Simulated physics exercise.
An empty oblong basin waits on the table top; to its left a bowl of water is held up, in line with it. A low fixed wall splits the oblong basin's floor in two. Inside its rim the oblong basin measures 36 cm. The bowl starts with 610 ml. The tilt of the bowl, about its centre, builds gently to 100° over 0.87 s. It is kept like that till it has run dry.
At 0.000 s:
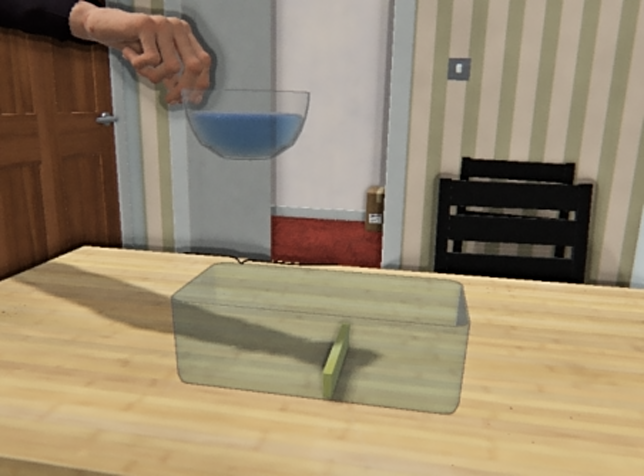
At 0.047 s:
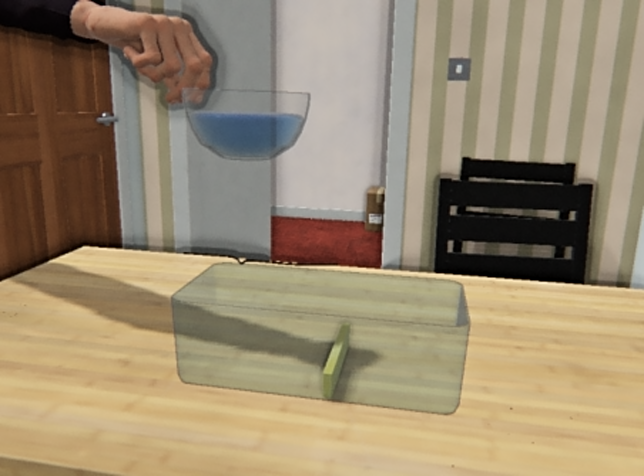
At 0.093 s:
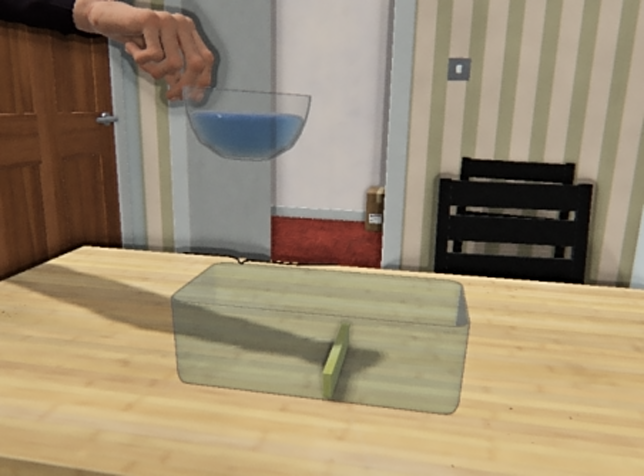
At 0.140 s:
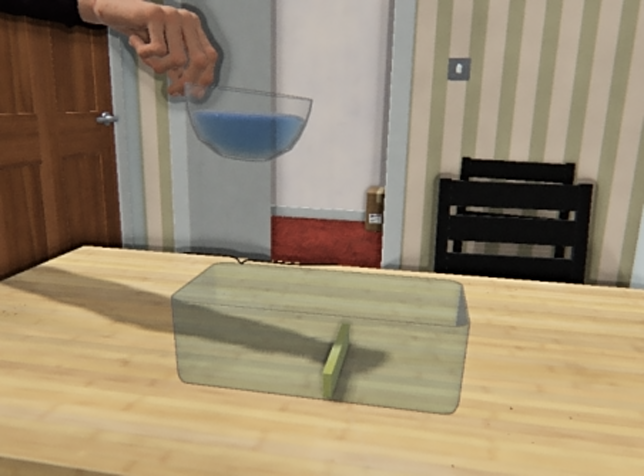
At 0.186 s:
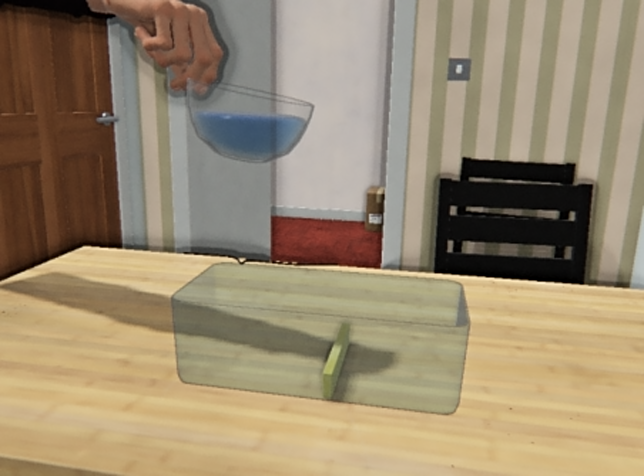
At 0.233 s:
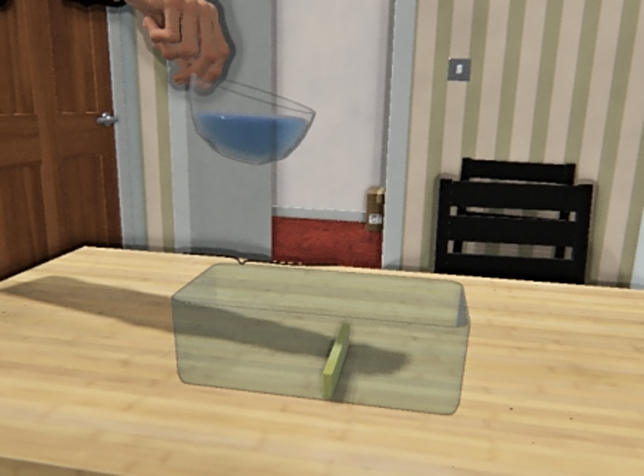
In the video, a hand holds a clear bowl of blue water above a table, to the left of an empty oblong basin with a low green wall inside, and gradually tilts the bowl slightly toward the right.
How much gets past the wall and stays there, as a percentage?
Roughly 70 per cent is past the wall.
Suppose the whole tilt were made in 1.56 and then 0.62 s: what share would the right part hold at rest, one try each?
First 80, then 65 per cent.
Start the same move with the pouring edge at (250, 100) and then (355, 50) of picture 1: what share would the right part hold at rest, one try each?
In turn about 10 and 85 per cent.
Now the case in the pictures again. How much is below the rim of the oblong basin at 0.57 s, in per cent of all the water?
Some 4 per cent.
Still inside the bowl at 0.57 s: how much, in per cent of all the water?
Some 50 per cent.
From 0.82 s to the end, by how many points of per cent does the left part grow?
About 18 per cent.
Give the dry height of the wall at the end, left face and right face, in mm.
Some 28 mm on the left and 16 mm on the right.
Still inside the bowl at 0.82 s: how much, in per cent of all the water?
Near 5 in a hundred.
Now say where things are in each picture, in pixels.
Tilt 0°; pouring edge (307, 94); surface from (195, 113) to (304, 116); the oblong basin's rim runs from (194, 280) to (465, 303); the wall's top is at (338, 347), in the first picture.
Tilt 1°; pouring edge (308, 95); surface from (195, 113) to (304, 117), in the second picture.
Tilt 3°; pouring edge (309, 98); surface from (196, 112) to (304, 117), in the third picture.
Tilt 6°; pouring edge (310, 102); surface from (198, 111) to (305, 118), in the fourth picture.
Tilt 11°; pouring edge (312, 107); surface from (199, 111) to (307, 120), in the fifth picture.
Tilt 17°; pouring edge (313, 115); surface from (201, 112) to (310, 121), in the sixth picture.
Then, 0.57 s in, the tilt is 74° and 50 per cent is still to pour, 1 is left of the wall and 3 right of it.
Then, 0.82 s in, the tilt is 99° and 5 per cent is still to pour, 11 is left of the wall and 64 right of it.
Then, 1.09 s in, the tilt is 100° and 0 per cent is still to pour, 27 is left of the wall and 71 right of it.
Then, 1.37 s in, the tilt is 100° and 0 per cent is still to pour, 28 is left of the wall and 70 right of it.
Finally, 28 per cent lies left of the wall, 70 right of it and 1 outside.
